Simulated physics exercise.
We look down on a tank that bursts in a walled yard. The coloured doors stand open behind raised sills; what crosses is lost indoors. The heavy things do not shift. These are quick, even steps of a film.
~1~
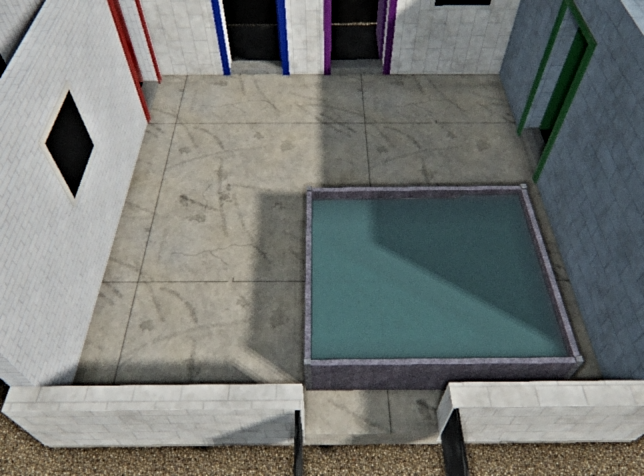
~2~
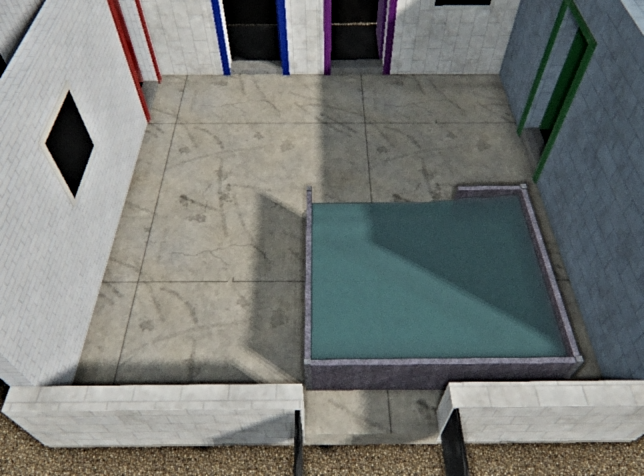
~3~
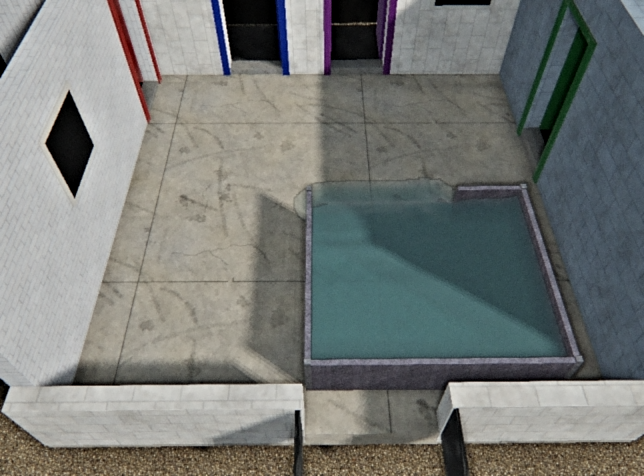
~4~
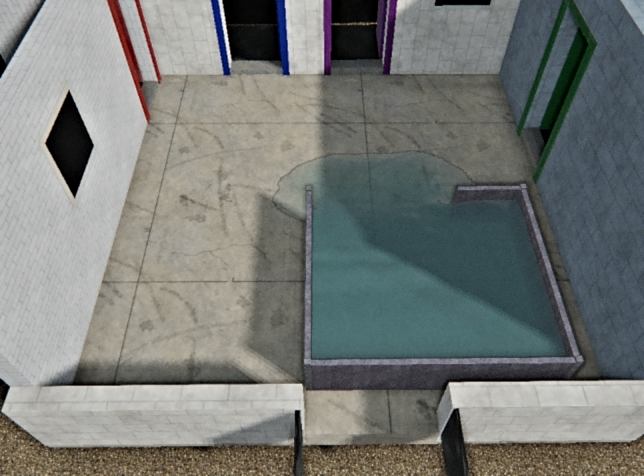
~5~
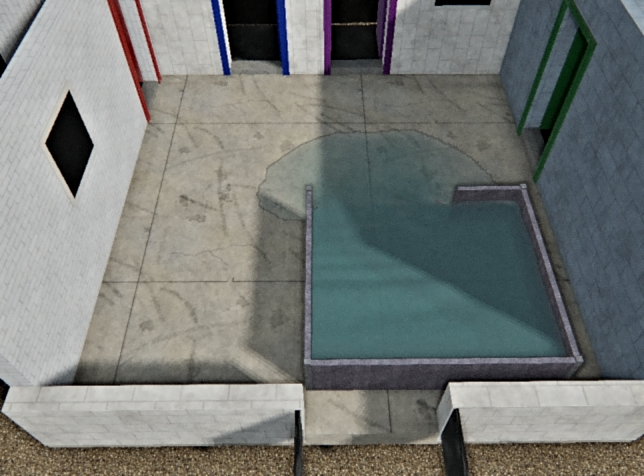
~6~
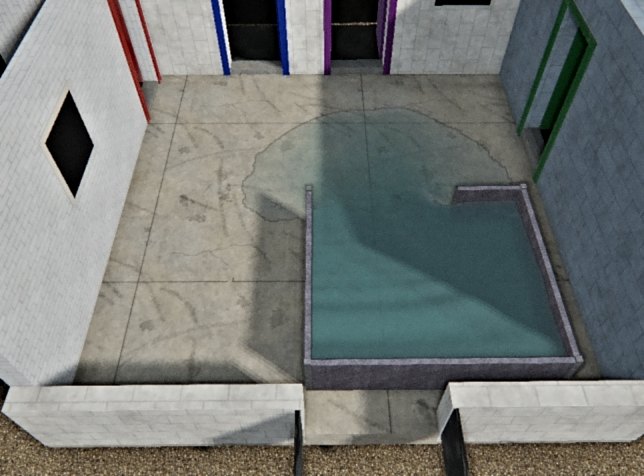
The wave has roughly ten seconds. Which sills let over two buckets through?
In the end: The green door admits no more than that; the red door lets in a lot; the blue door lets in a lot; the purple door lets in a lot.
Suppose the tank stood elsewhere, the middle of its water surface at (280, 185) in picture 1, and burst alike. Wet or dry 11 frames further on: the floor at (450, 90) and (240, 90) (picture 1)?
In that order: Under water, awash.
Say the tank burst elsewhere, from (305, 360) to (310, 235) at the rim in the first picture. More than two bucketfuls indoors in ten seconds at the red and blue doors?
One by one: The red one is over; the blue one floods.
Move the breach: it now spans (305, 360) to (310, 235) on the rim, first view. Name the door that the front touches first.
I say the red-painted one.
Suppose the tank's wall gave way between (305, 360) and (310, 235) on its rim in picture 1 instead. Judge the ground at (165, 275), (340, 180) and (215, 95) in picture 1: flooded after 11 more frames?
In that order: Under water, free of water, not flooded.
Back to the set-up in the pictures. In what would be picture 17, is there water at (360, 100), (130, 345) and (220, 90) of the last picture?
In that order: Under water, free of water, flooded.
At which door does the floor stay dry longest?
Last comes the red-painted one.
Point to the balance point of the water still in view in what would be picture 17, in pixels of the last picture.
Close to (394, 216).
A moment on, water covers 40 % of the floor; the green door wet at the sill, nothing in, the red door not reached, the blue door not reached, the purple door under two buckets in.
Next, water covers 50 % of the floor; the green door wet at the sill, nothing in, the red door not reached, the blue door under two buckets in, the purple door far over two buckets in.
Then, water covers 55 % of the floor; the green door wet at the sill, nothing in, the red door over two buckets in, the blue door over two buckets in, the purple door far over two buckets in.
Later, water covers 85 % of the floor; the green door wet at the sill, nothing in, the red door far over two buckets in, the blue door over two buckets in, the purple door far over two buckets in.
In the end, water covers 95 % of the floor; the green door wet at the sill, nothing in, the red door far over two buckets in, the blue door far over two buckets in, the purple door far over two buckets in.
